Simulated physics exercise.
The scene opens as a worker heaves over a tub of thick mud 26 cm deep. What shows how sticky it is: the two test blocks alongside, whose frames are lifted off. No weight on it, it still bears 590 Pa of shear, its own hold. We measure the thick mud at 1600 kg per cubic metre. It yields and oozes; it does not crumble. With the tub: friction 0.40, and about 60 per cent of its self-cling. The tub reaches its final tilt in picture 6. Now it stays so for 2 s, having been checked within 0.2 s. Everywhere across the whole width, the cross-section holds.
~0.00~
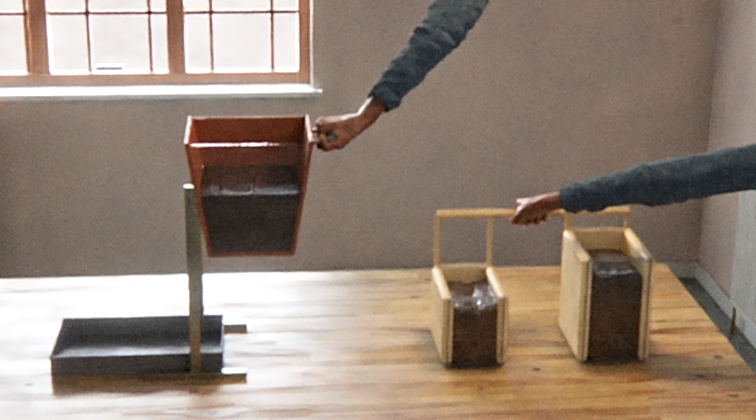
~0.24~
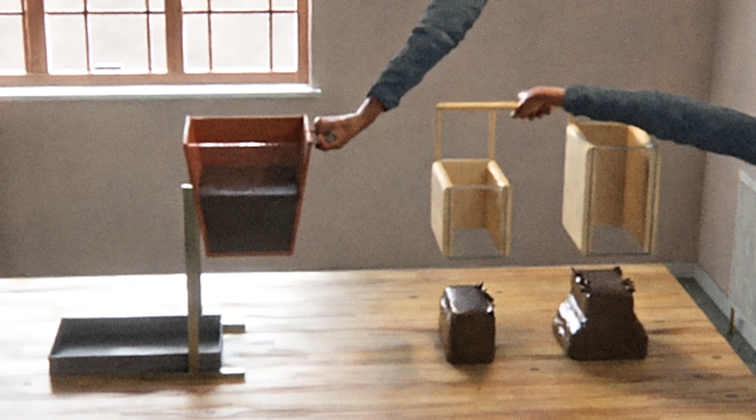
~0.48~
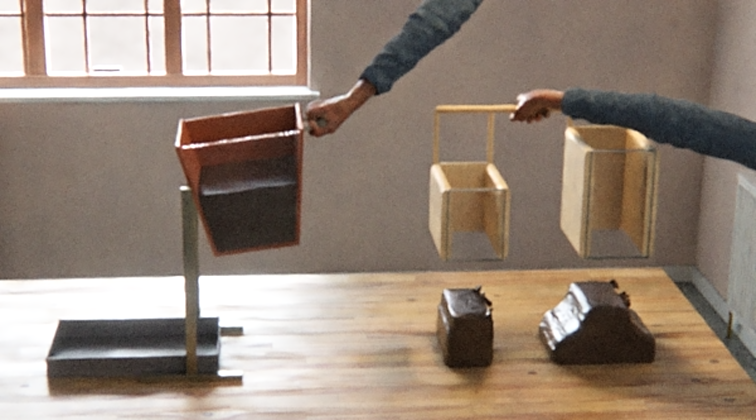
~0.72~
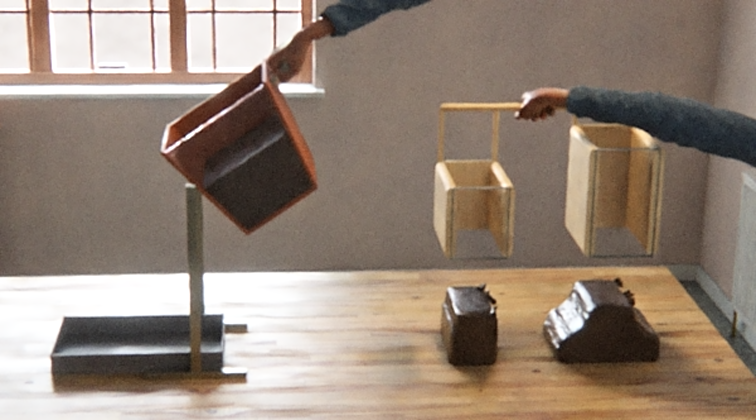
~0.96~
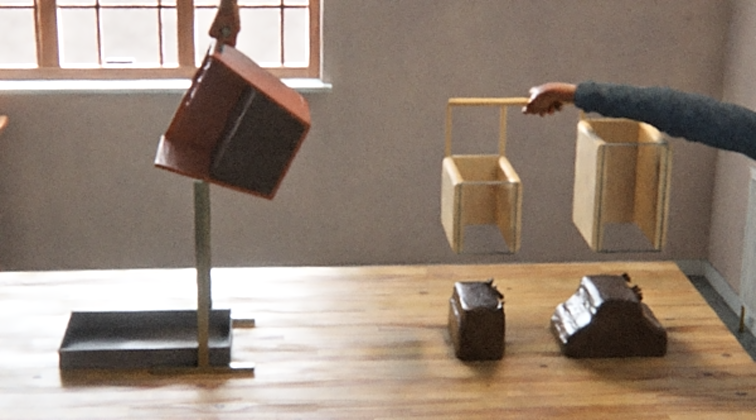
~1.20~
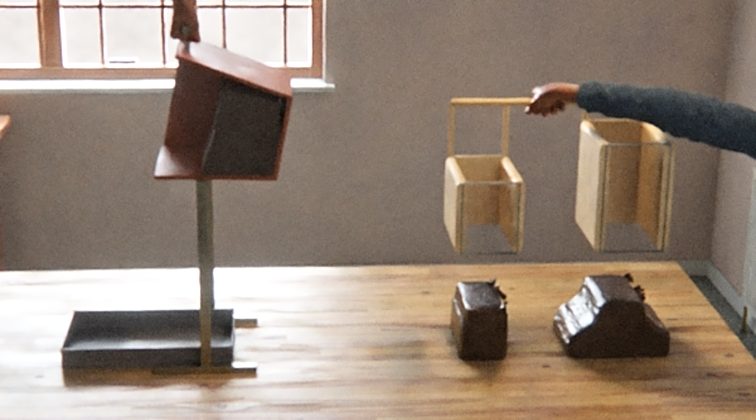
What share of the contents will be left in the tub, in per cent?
Roughly 100 per cent will be left in the tub.
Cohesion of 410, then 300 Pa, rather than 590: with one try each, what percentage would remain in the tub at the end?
Try one gives 90 per cent, try two gives 75 per cent.
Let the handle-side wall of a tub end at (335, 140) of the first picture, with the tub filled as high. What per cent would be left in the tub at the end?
Around 85 percent would still be in the tub at the end.
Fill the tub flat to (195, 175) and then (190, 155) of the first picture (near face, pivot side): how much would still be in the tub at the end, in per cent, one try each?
Respectively 90 percent and 65 percent.
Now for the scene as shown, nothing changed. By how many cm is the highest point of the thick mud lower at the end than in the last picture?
About 5 cm.
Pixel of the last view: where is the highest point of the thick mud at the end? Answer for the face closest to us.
Around (204, 113).
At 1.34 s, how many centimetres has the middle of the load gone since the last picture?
The change is near 3 cm.
By 1.34 s, the tub is at 79 degrees and holds 100 %.
By 1.51 s, the tub is at 79 degrees and holds 100 %.
By 1.68 s, the tub is at 79 degrees and holds 100 %.
By 1.85 s, the tub is at 79 degrees and holds 100 %.
By 3.20 s, at the end, the tub is at 79 degrees and holds 100 %.
